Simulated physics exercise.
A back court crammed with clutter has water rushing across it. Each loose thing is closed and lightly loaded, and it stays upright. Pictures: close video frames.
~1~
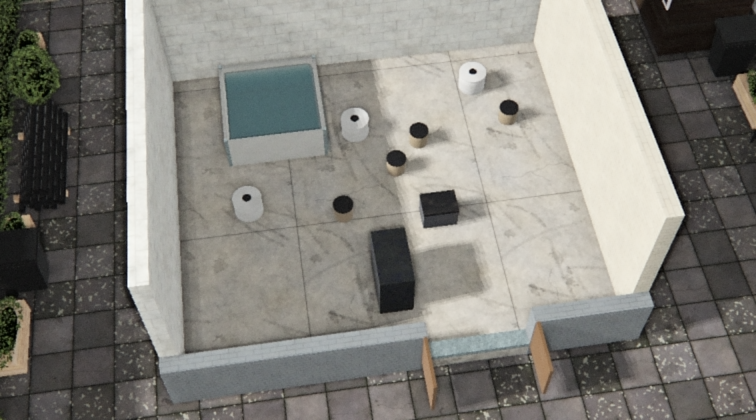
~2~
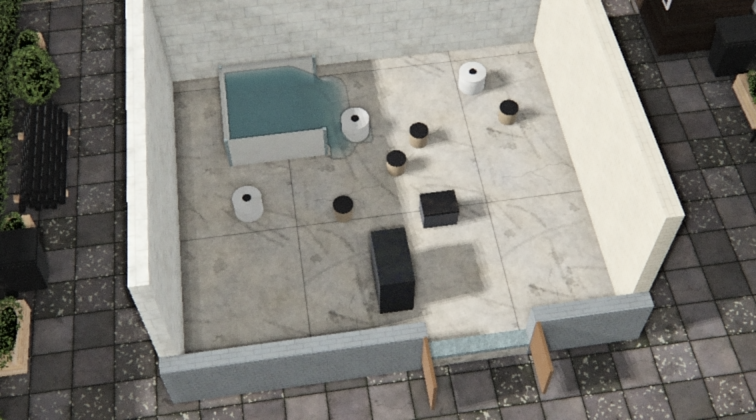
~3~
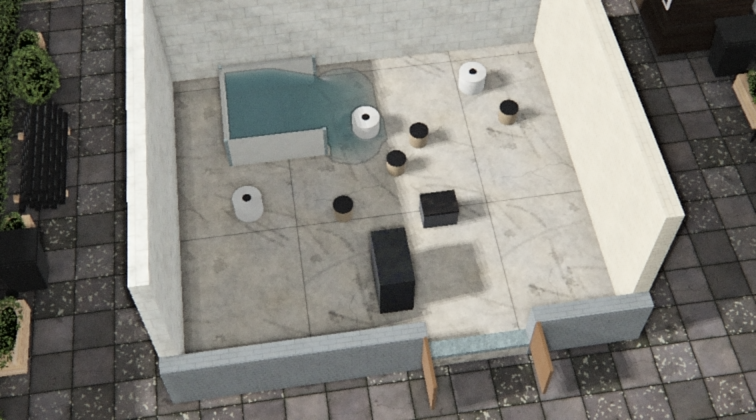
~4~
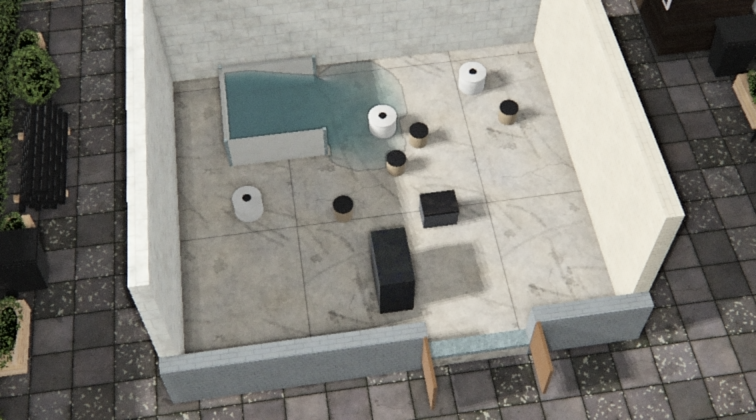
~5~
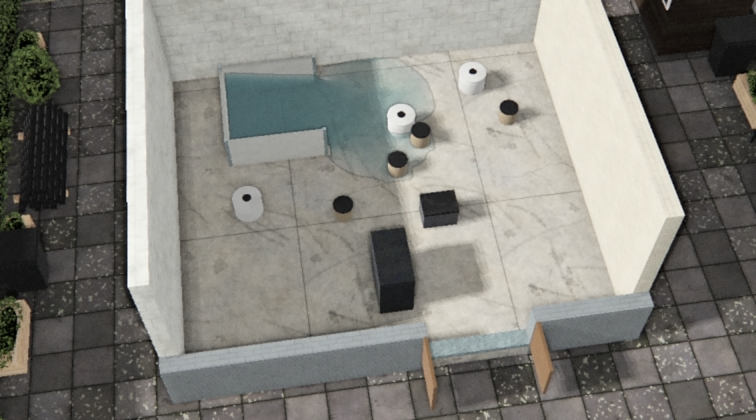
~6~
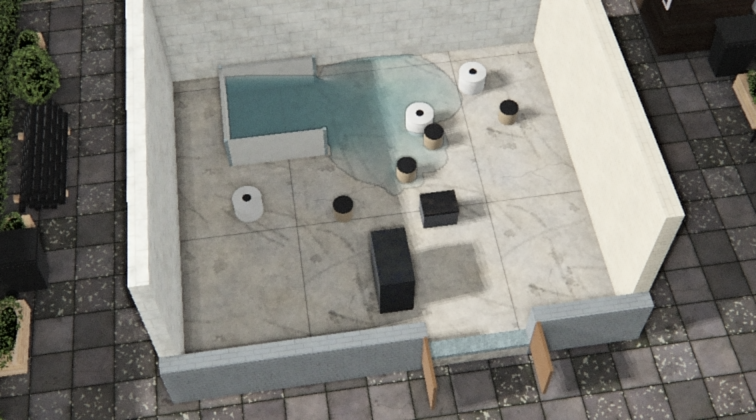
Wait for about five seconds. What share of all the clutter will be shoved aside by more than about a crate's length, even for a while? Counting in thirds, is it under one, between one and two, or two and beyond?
In thirds: Between one and two.
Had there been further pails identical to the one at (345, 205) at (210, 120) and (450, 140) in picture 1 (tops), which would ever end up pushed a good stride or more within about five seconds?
Result by item: Stays where it is / gets dislodged.
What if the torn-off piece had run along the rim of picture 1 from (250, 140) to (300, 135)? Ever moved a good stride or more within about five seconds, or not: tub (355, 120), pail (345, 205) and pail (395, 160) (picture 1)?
The first: Fell short; the second: Went past that; the third: Fell short.
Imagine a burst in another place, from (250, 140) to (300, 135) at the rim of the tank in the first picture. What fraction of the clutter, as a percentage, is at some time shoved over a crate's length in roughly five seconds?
I'd say near 20 %.
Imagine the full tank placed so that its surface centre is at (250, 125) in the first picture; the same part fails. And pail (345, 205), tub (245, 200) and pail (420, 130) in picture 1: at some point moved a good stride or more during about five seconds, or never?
The three, one by one: Short of that, short of that and past that mark.
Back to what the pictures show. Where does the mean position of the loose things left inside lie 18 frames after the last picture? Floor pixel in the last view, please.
Around (478, 206).
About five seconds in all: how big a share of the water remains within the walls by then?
Roughly 98 in a hundred.
A moment on, 3 of 8 are well off their spots; 0 afloat.
Next, 5 of 8 are well off their spots; 5 afloat.
Later, 5 of 8 are well off their spots; 5 afloat.
In the end, 5 of 8 are well off their spots, and 5 have been at some point; 3 afloat.
